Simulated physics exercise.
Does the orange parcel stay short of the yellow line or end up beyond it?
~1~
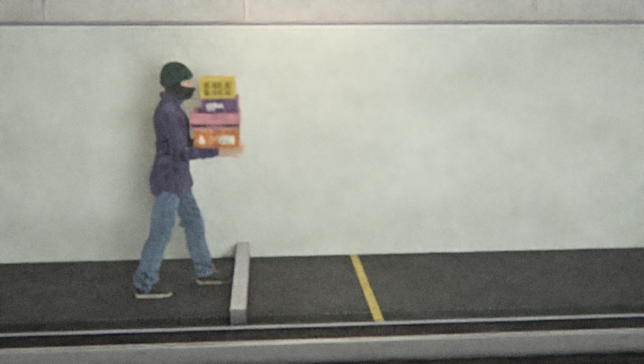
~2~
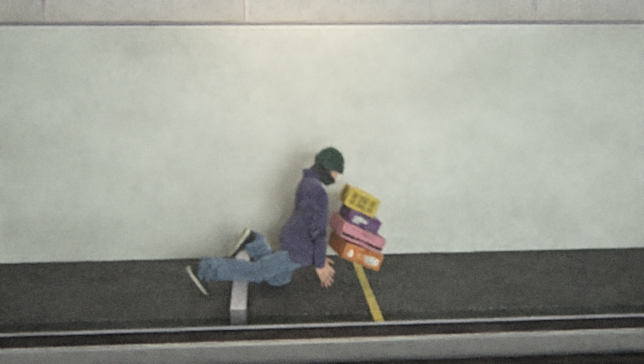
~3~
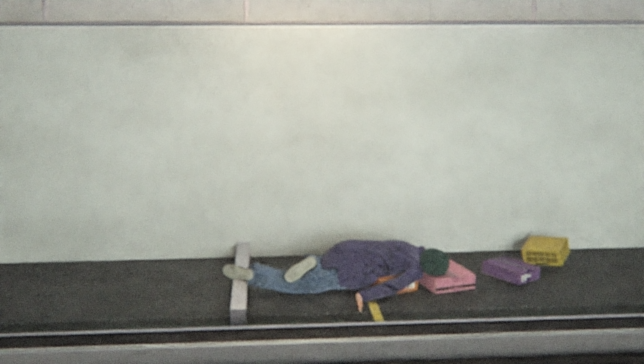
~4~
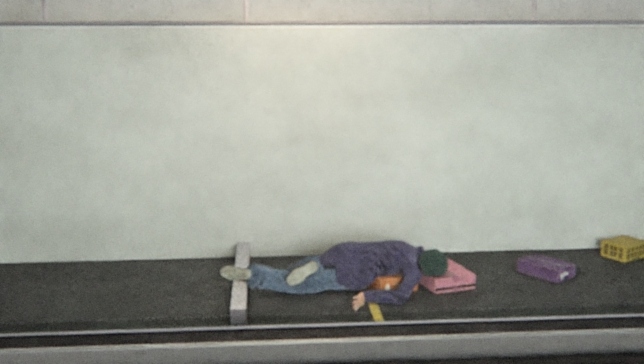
The orange parcel ends up beyond the yellow line, lying by the fallen person's arm.
